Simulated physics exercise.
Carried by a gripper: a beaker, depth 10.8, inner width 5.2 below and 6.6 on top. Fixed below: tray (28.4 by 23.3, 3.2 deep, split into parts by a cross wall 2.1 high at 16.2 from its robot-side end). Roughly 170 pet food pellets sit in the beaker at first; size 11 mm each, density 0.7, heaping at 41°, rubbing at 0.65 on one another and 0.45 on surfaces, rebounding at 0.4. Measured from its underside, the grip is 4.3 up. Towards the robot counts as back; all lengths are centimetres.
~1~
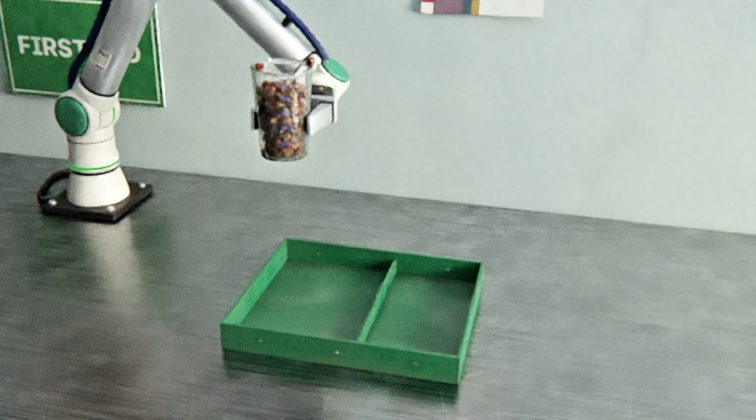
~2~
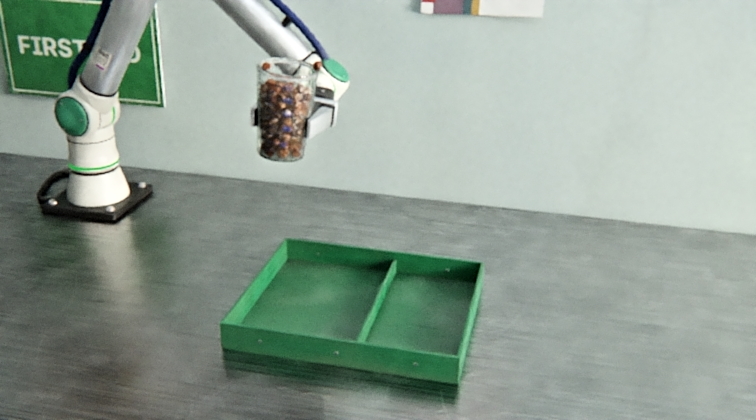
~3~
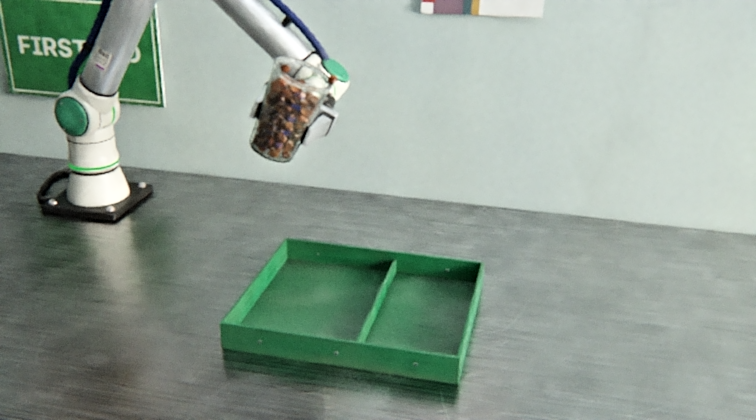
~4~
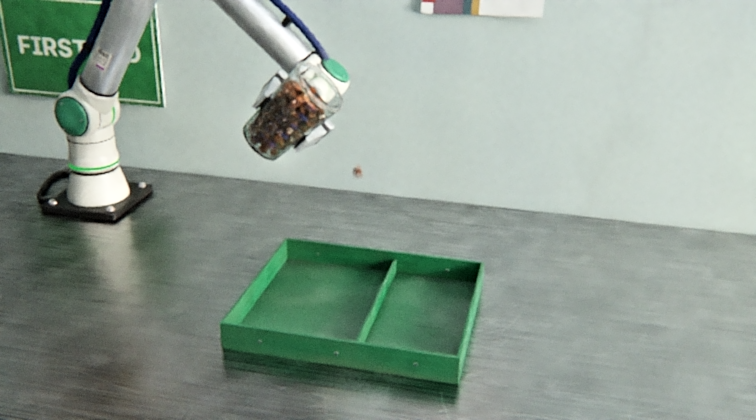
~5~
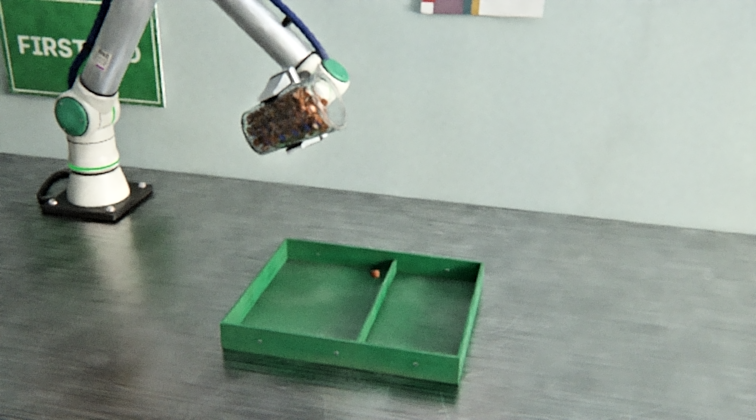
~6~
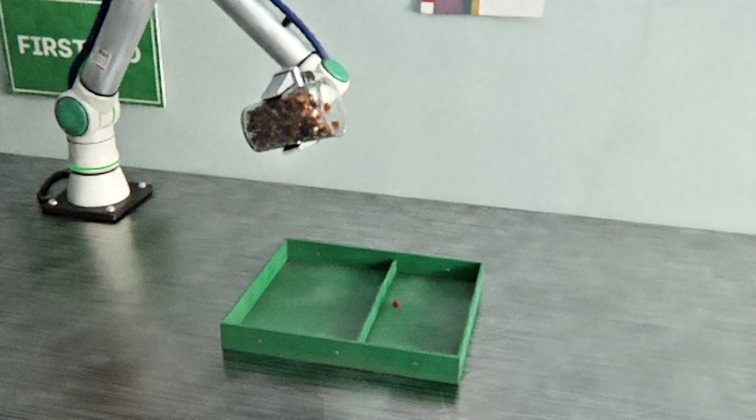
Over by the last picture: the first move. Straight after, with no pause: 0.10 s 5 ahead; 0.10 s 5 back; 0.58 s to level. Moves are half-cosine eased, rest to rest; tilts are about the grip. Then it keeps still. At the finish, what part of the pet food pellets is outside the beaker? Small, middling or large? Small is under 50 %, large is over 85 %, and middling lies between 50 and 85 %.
Small, under 50 %.
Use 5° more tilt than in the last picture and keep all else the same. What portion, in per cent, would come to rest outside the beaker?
Estimate: Close to 55 per cent.
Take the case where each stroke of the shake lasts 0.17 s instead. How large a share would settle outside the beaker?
Then about 5 per cent.
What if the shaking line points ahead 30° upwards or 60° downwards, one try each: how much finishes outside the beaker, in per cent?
Try one gives about 75 in a hundred, try two about 5 in a hundred.
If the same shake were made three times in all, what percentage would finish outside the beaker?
It would then be around 55 per cent.
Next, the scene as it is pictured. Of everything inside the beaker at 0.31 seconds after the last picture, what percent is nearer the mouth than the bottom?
I'd guess about 50 percent of it.
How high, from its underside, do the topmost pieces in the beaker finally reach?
I'd say close to 8.5 cm.
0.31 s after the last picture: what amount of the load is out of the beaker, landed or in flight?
Around 40 percent at that moment.
Then, 0.31 s on, tilted 63° forward, highest piece 28 above the table; 106 in the beaker, 3 in the far-side part, 64 in flight or on a rim.
Then, 0.62 s on, tilted 12° forward, highest piece 31 above the table; 104 in the beaker, 41 in the far-side part, 18 in the robot-side part, 9 on the table or floor, 1 in flight or on a rim.
Then, 0.98 s on, level, highest piece 30 above the table; 104 in the beaker, 41 in the far-side part, 18 in the robot-side part, 10 on the table or floor.
Then, 2.03 s on, level, highest piece 30 above the table; 104 in the beaker, 41 in the far-side part, 18 in the robot-side part, 10 on the table or floor.
In the end, 104 in the beaker, 41 in the far-side part, 18 in the robot-side part, 10 on the table or floor. That is 40 % outside the beaker.
